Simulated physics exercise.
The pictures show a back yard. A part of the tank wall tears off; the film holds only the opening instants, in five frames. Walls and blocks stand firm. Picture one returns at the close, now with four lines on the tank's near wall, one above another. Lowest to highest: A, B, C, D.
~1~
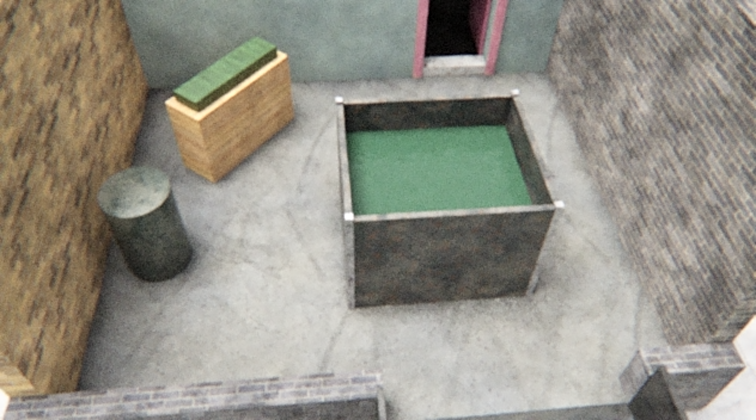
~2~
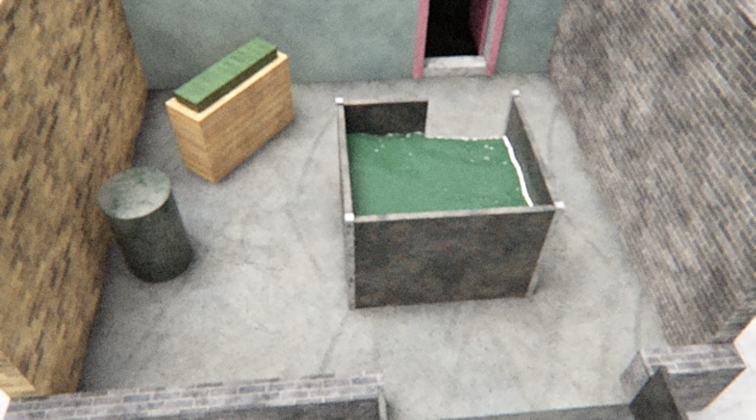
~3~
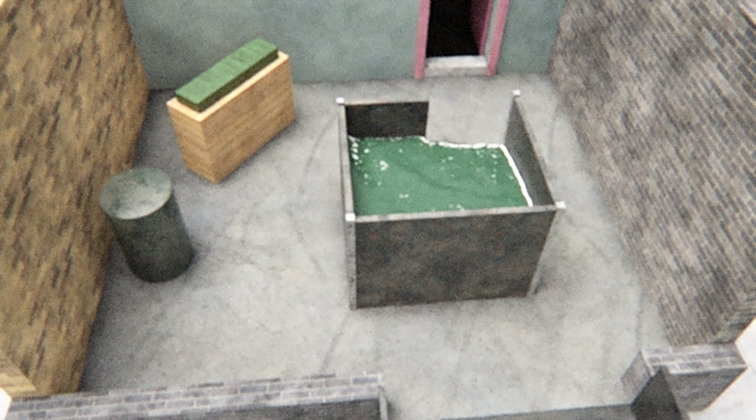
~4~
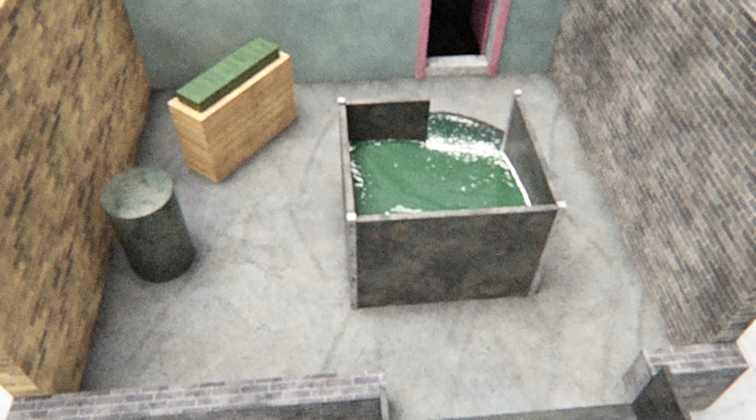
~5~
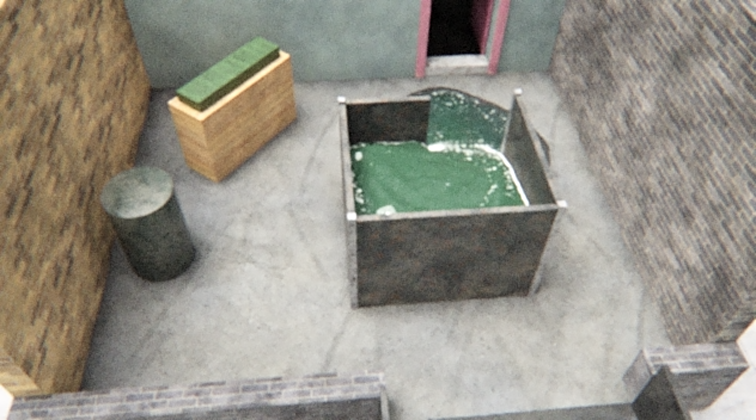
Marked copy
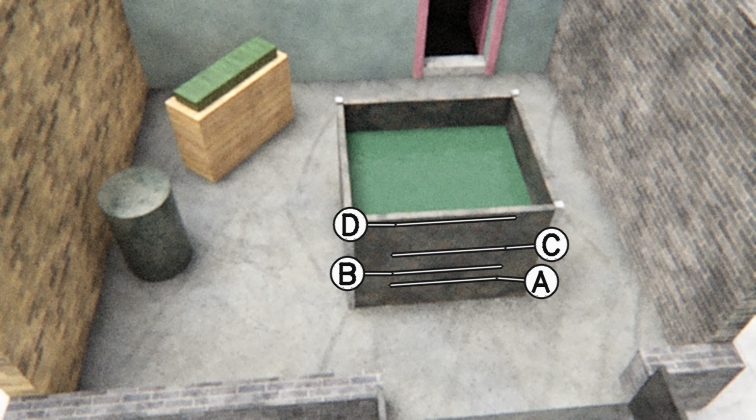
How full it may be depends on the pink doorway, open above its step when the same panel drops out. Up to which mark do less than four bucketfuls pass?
Line A.
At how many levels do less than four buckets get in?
One.
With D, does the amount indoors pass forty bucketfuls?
Yes, clearly.
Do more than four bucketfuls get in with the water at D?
Yes.
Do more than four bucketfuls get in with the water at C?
Yes, it does.
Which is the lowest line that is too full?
Here it is line B.
In white, A at (444, 281); B at (446, 269); C at (450, 251); D at (455, 221); from the bottom up A, B, C, D.
If A is chosen, a bucket or two gets in.
If B is chosen, about 10 bucketfuls get in.
If C is chosen, dozens of bucketfuls pour in.
If D is chosen, dozens of bucketfuls pour in.
